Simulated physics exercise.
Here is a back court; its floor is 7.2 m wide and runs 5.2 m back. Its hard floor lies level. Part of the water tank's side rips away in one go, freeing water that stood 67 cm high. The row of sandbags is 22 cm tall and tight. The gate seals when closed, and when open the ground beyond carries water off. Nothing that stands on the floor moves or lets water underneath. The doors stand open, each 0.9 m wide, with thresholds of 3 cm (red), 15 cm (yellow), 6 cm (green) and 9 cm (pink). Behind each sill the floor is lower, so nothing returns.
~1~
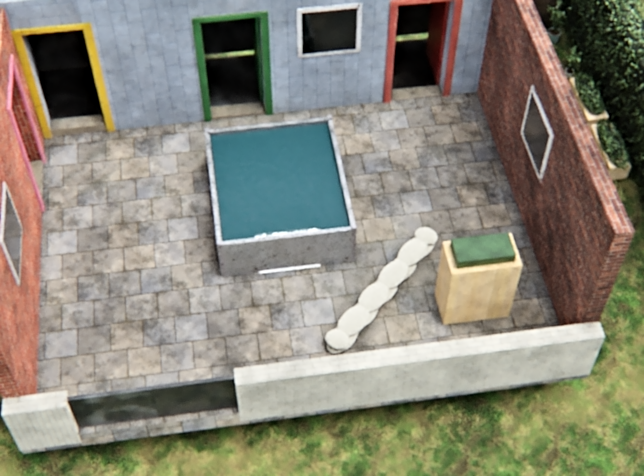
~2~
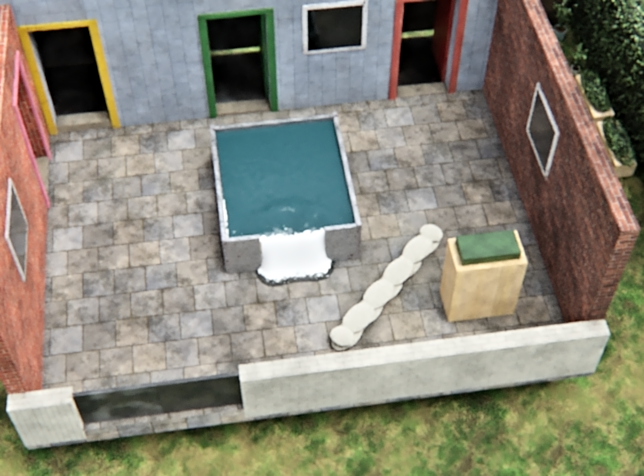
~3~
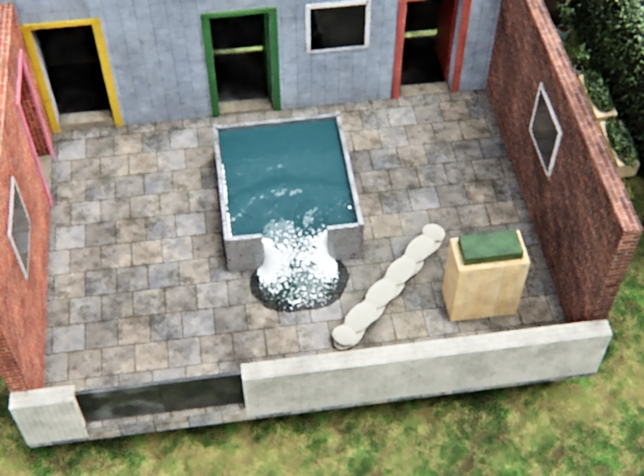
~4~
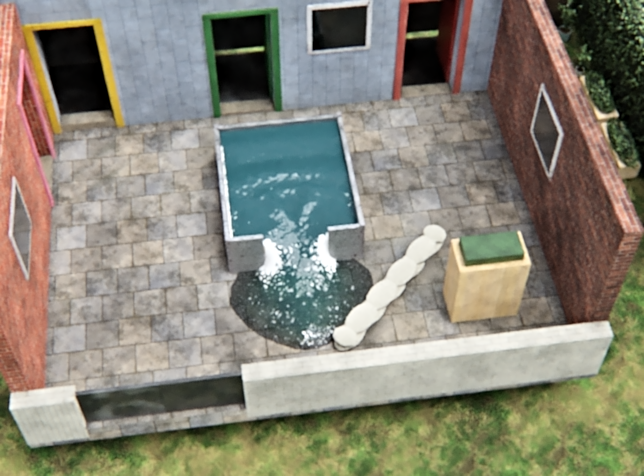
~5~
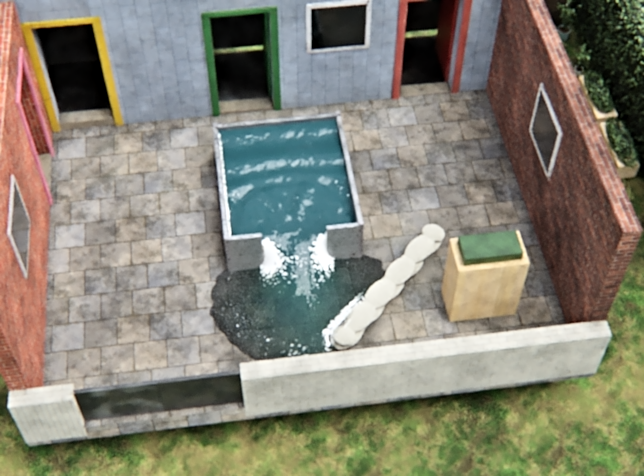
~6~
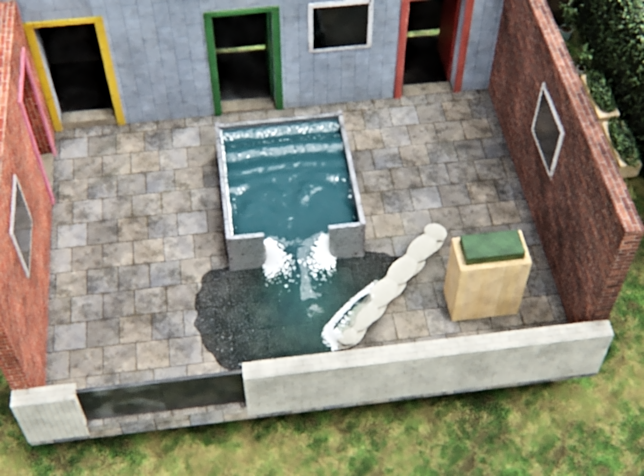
Water burst through the front side of a raised tank in a walled courtyard, foamed onto the paving, and spread in a widening dark pool toward the front wall and against the pale, lumpy barrier.
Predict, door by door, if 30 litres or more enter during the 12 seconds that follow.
Within that time: At the red door it passes the limit; at the yellow door it keeps below the limit; at the green door it does not reach the limit; at the pink door it keeps below the limit.
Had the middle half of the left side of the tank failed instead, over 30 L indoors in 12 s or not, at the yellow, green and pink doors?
Against that limit: Yellow above, green under, pink past it.
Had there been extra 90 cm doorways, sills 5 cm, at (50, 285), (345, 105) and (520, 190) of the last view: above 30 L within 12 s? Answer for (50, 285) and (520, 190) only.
In turn: Above, under.
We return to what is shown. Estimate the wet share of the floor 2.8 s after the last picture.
Some 55 per cent of it.
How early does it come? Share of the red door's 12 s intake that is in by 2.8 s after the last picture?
About 0 per cent.
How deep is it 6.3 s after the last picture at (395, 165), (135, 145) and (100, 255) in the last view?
Roughly 2, 12 and 6 cm, in turn.
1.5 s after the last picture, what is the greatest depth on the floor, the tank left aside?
Up to some 38 cm.
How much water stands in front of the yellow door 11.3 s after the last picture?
Roughly 10.0 cm deep.
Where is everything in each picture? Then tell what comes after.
In the first frame, the water tank at (278, 181) is whole and still, 67 cm deep.
In the second frame, water pours out at (293, 254) and has run 0.5 m, to (328, 269); typically 7 cm deep outside, 67 cm at the water tank's back.
In the third frame, water pours out at (295, 253) and has run 0.8 m, to (328, 300); typically 10 cm deep outside, 67 cm at the water tank's back.
In the fourth frame, water pours out at (296, 255) and has run 1.4 m, to (297, 344); typically 7 cm deep outside, 67 cm at the water tank's back.
In the fifth frame, the front is at a hidden place, 1.9 m from the gap at (295, 252); 2.8 m2 of floor is under water; 66 cm left at the back of the water tank.
In the sixth frame, water pours out at (297, 251) and has run 2.2 m, to a hidden place; typically 6 cm deep outside, 59 cm at the water tank's back.
Then, 0.7 s after the last picture water covers 20 % of the floor and is deepest (42 cm) near (289, 374); red door not reached, yellow door not reached, green door not reached, pink door not reached.
Then, 1.5 s after the last picture water covers 30 % of the floor and is deepest (38 cm) near (289, 374); red door not reached, yellow door not reached, green door not reached, pink door not reached.
Then, 2.8 s after the last picture water covers 55 % of the floor and is deepest (29 cm) near (45, 415); red door not reached, yellow door not reached, green door not reached, pink door 2 cm at the sill, 0 L in.
Then, 6.3 s after the last picture water covers 95 % of the floor and is deepest (16 cm) near (290, 385); red door 10 cm at the sill, 19 L in, yellow door 15 cm at the sill, 3 L in, green door 7 cm at the sill, 0 L in, pink door 6 cm at the sill, 0 L in.
Then, 11.3 s after the last picture water covers 95 % of the floor and is deepest (14 cm) near (547, 267); red door 10 cm at the sill, 121 L in, yellow door 10 cm at the sill, 3 L in, green door 6 cm at the sill, 6 L in, pink door 10 cm at the sill, 9 L in.
